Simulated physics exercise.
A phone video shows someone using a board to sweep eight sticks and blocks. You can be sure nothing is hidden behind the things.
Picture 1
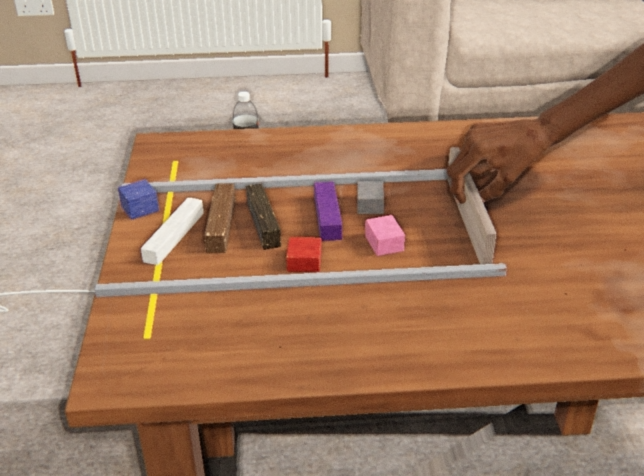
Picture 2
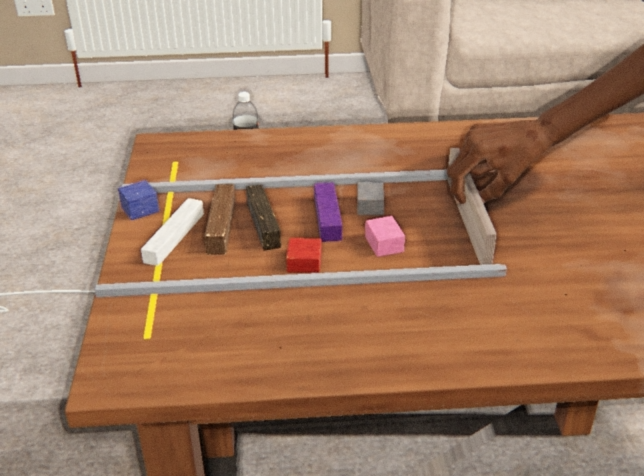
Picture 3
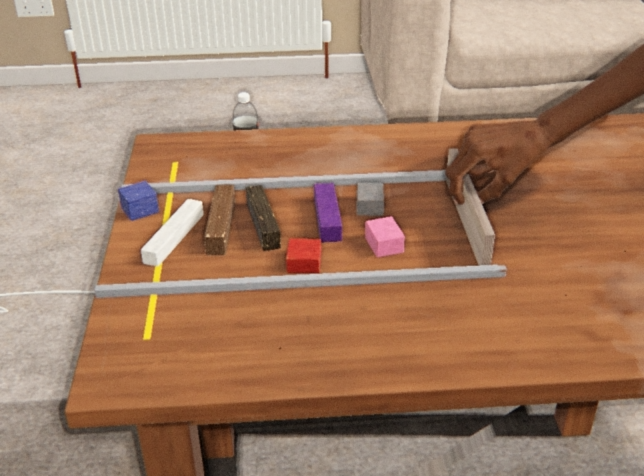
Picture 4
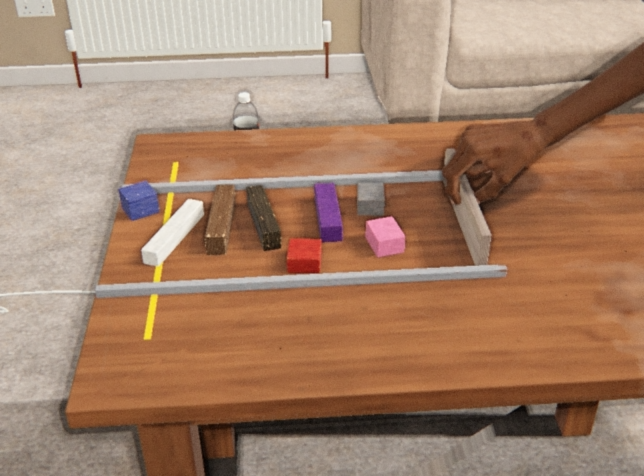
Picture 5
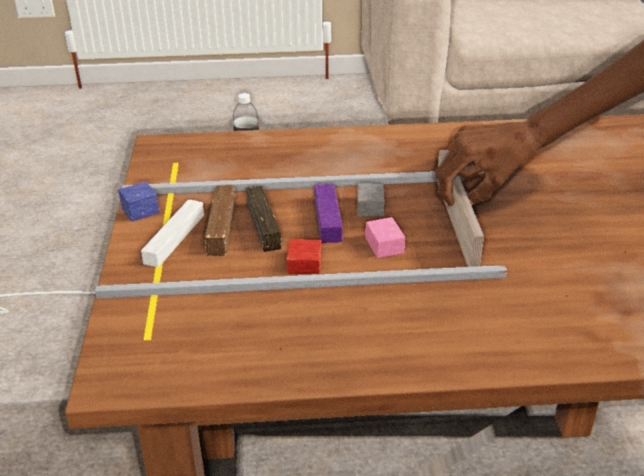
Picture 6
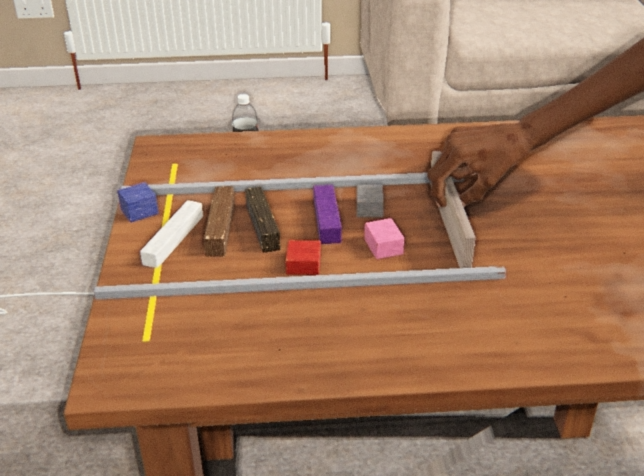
A person's hand reaches in from the right, gripping an upright board on a wooden table in a carpeted room, seen from slightly above. Between two grey rails lie, from the left, blue, white, brown, dark, red, purple, grey and pink pieces, with the white bar across a yellow tape line. The hand holds nearly still, then slides the board slightly left; the pieces and camera stay still.
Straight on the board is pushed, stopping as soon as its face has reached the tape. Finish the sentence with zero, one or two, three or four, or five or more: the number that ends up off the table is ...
The number that ends up off the table is three or four.
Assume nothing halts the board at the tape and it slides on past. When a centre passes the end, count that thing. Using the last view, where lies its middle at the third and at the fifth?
(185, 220) and (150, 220).
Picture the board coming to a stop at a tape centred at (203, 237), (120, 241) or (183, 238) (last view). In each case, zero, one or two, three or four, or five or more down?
Taken in the order given: One to two, more than four, three to four.
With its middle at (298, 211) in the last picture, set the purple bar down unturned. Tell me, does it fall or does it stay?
Lab note: Started there, it remains on top.
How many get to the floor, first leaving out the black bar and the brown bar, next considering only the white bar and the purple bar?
The number fallen is 2, and in the other try 2.
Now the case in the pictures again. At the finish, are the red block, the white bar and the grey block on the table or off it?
Once everything settles, the red block is still on top, the white bar drops away and the grey block is still on top.
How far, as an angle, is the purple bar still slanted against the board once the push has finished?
The angle is some 0°.
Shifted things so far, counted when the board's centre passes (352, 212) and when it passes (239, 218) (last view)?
3 at one spot and 8 at the other.
Soon after, none off yet; blue block at rest near (138, 202); white bar at rest near (173, 233); brown bar at rest near (220, 220).
Then, none off yet; blue block at rest near (138, 202); white bar at rest near (173, 233); brown bar moving near (211, 220).
Further on, none off yet; blue block tipped well over near (103, 205); white bar moved a little near (115, 236); brown bar moved about its own width near (136, 224).
By the end, the number that fall off is three or four; fallen, black bar, brown bar, white bar and blue block.
